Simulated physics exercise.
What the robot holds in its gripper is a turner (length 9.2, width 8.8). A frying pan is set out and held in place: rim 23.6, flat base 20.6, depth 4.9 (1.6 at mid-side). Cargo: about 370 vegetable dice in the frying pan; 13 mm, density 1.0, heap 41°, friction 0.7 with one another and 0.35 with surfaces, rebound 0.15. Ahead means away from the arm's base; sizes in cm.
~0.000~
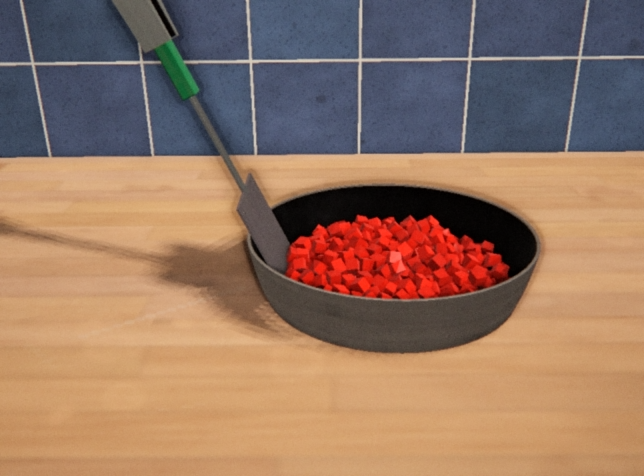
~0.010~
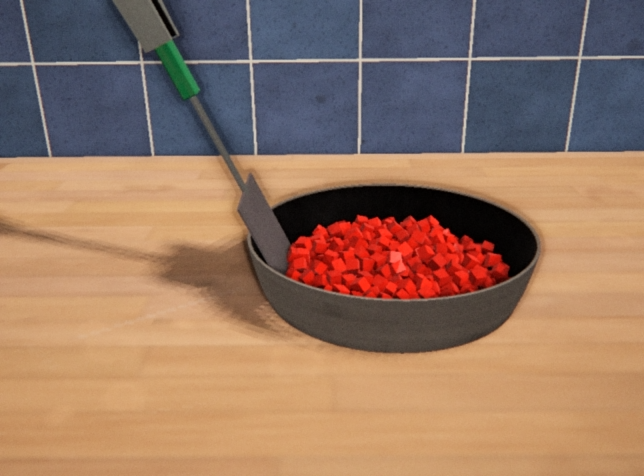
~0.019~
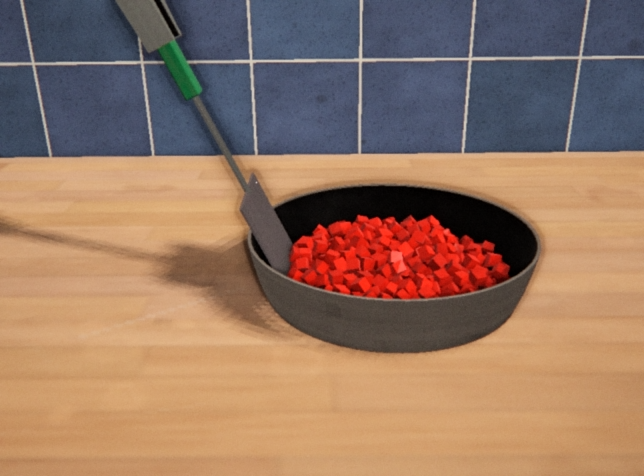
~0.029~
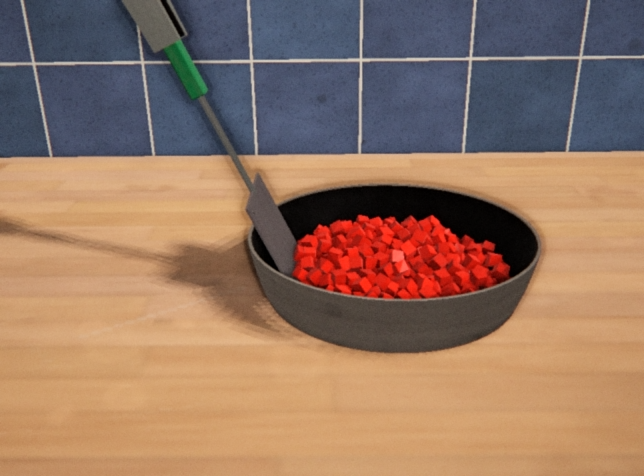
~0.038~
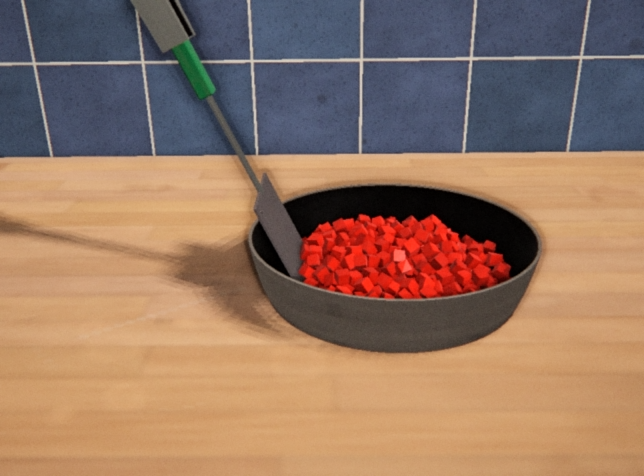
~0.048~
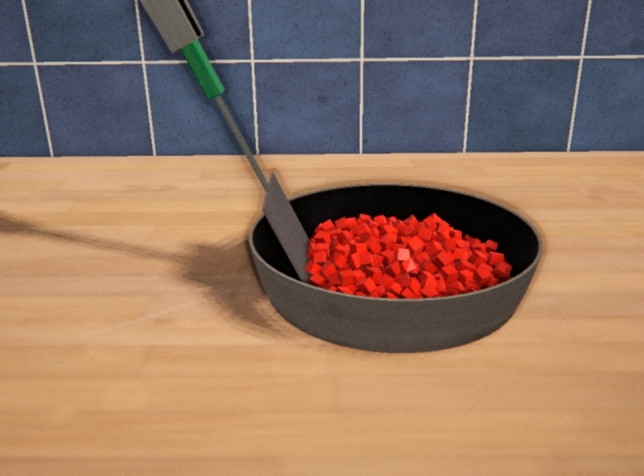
In the video, a turner with a green section on its handle, held by a robot gripper, rests inside the left edge of a dark frying pan, then slides slightly right, nudging the heap of small red vegetable dice.
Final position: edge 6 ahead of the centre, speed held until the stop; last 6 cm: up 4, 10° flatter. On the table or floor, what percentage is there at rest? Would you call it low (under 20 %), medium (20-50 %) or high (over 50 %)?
I would call it low.
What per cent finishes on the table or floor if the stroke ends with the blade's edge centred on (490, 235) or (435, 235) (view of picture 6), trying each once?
Close to 25 and close to 0 per cent, respectively.
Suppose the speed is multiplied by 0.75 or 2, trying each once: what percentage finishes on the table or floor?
Roughly 5 % and roughly 25 %.
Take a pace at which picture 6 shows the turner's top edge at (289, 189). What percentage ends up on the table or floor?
Near 25 in a hundred.
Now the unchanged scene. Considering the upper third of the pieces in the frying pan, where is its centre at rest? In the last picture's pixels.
Roughly at (485, 245).
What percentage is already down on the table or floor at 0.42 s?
About 10 per cent.
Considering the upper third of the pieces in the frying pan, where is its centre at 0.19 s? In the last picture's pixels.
Near pixel (436, 236).
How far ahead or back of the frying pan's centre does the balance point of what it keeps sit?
I'd say close to 4.0 cm toward the front.
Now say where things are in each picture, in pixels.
Turner top edge at (244, 190), sloping 65°; upper third of the load around (382, 252), from x 290 to 510, top at y 225; 373 in the frying pan, in the first frame.
Turner top edge at (244, 190), sloping 65°; upper third of the load around (383, 253), from x 290 to 510, top at y 225, in the second frame.
Turner top edge at (247, 189), sloping 65°; upper third of the load around (383, 253), from x 290 to 510, top at y 225, in the third frame.
Turner top edge at (252, 189), sloping 65°; upper third of the load around (385, 252), from x 290 to 510, top at y 225, in the fourth frame.
Turner top edge at (260, 189), sloping 65°; upper third of the load around (386, 251), from x 290 to 510, top at y 225, in the fifth frame.
Turner top edge at (268, 189), sloping 65°; upper third of the load around (389, 249), from x 295 to 515, top at y 220; 373 in the frying pan, in the sixth frame.
By 0.12 s, sloping 65°, highest piece 7 above the table; 373 in the frying pan.
By 0.19 s, sloping 61°, highest piece 9 above the table; 373 in the frying pan.
By 0.42 s, sloping 55°, highest piece 7 above the table; 343 in the frying pan, 29 on the table or floor, 1 on the blade or in flight.
By 1.47 s, sloping 55°, highest piece 6 above the table; 337 in the frying pan, 36 on the table or floor.
Final count, 337 in the frying pan, 36 on the table or floor. That is 10 % on the table or floor.
